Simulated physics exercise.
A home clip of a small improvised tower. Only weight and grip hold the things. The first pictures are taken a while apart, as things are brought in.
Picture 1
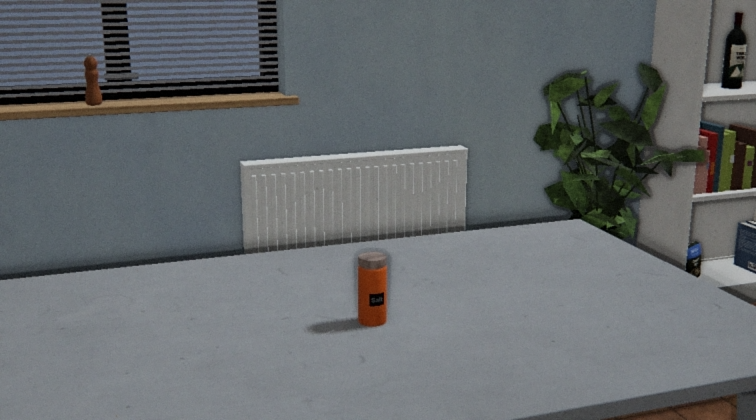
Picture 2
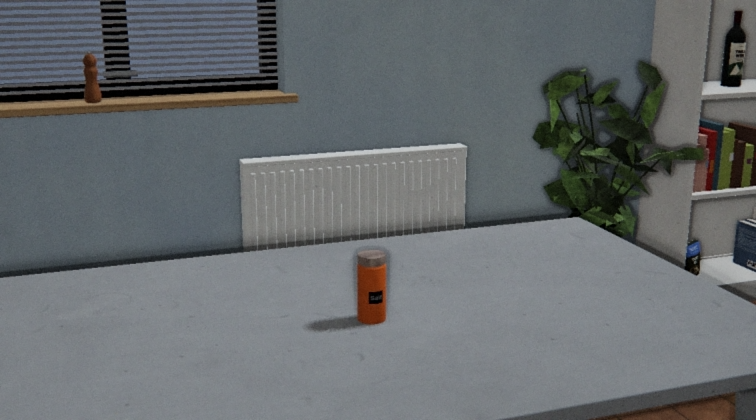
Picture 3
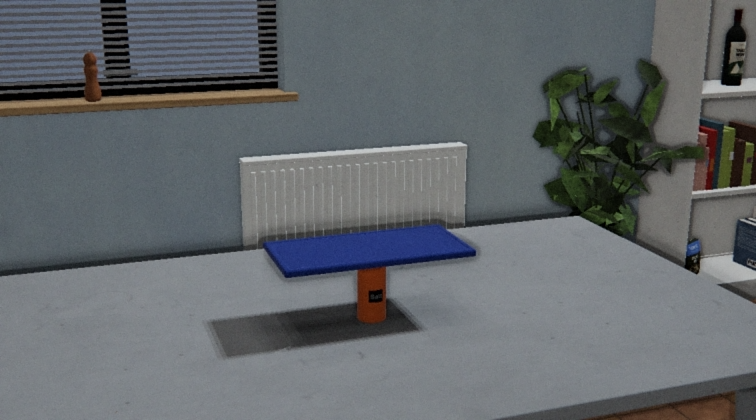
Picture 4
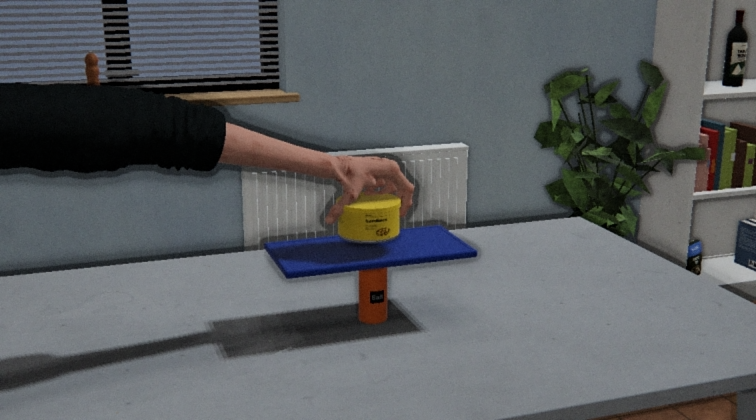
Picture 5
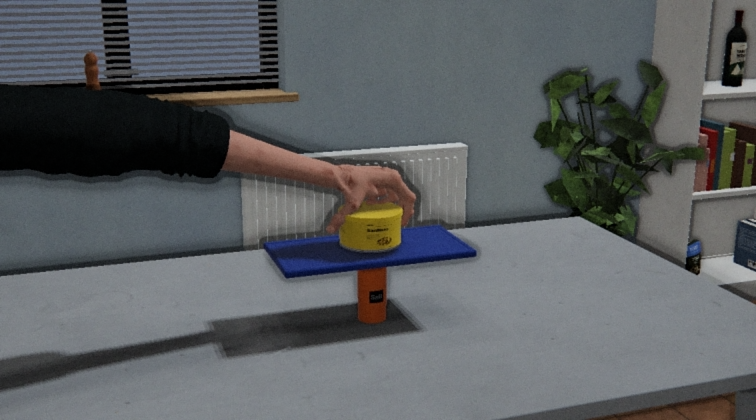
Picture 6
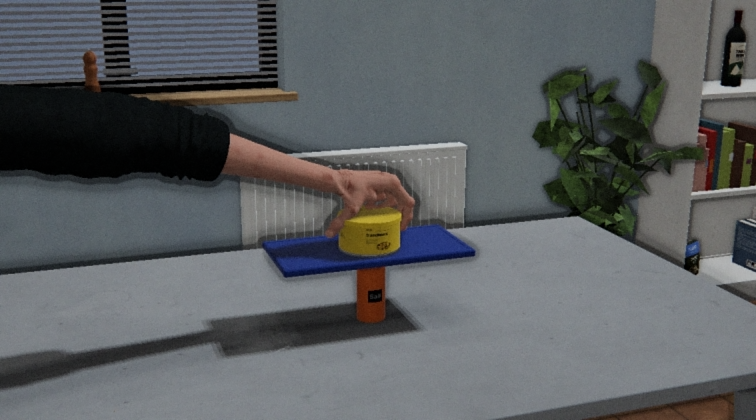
An orange shaker stands on a grey table in a blue-walled room, seen from slightly above by a still camera, with a white radiator behind, a blind-covered window at left, and a plant and shelves at right. A blue board then appears lying across the shaker's top. A dark-sleeved arm reaches in from the left, lowers a yellow tub onto the board and keeps holding it.
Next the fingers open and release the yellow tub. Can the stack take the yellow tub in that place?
It stays up.
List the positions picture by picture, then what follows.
In the first frame, the last thing is not in view yet; orange shaker (372, 289).
In the second frame, the last thing is not in view yet; orange shaker (372, 287).
In the third frame, the last thing is not in view yet; orange shaker (372, 285).
The fourth frame shows coming down; yellow tub (368, 217); orange shaker (373, 286).
The fifth frame shows coming down; yellow tub (370, 226); orange shaker (372, 286).
The sixth frame shows set down, still held; yellow tub (369, 231); orange shaker (371, 285).
Then, 0.80 s after the last picture, nothing has stirred.
Then, 1.70 s after the last picture, yellow tub resting near (369, 232).
At rest, all 3 in place. Seen from the same camera at the end, yellow tub near (369, 232). The stack keeps its balance.
